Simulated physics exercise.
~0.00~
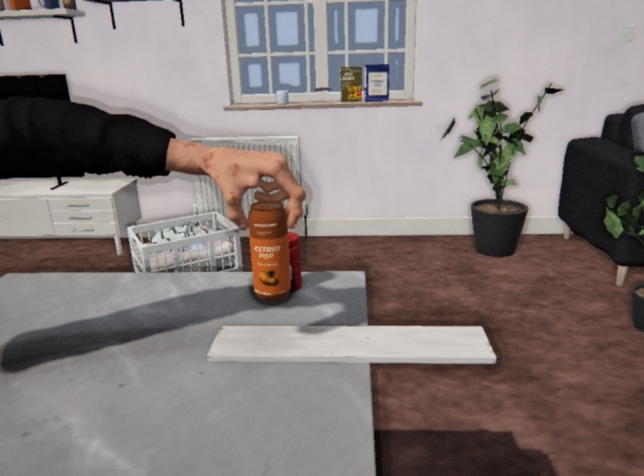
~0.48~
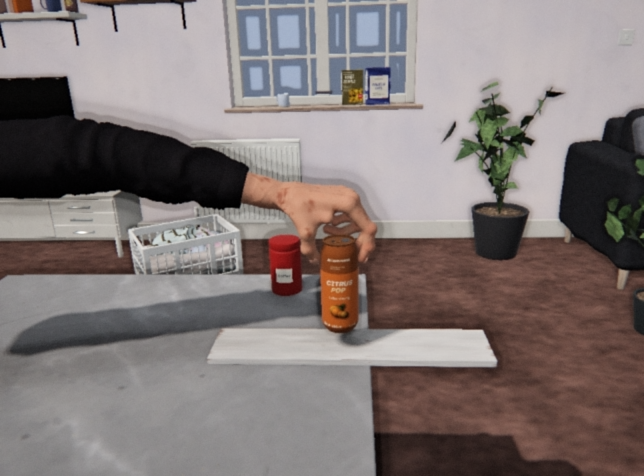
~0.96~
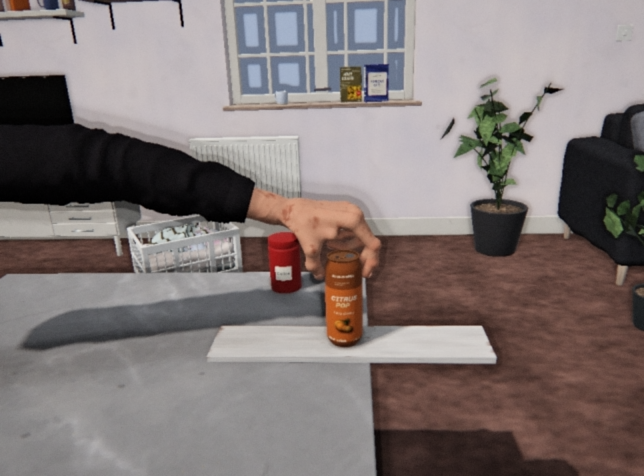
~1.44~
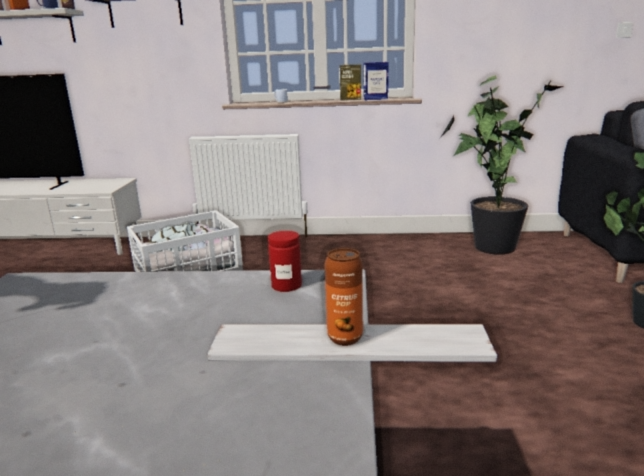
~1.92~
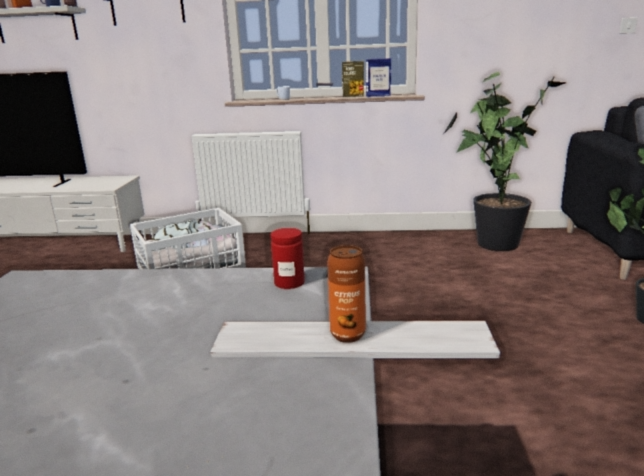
A hand in a black sleeve holds an orange can upright above a grey table in a living room, seen from in front of the table through a slightly swaying camera. A white plank lies across the table's right edge, its right end jutting over the brown floor, and a red jar stands behind it. The hand carries the can to the right, then lowers it onto the plank near the table's edge. It lets go and withdraws to the left. The can stays upright, the plank remains balanced, and the red jar stands undisturbed.
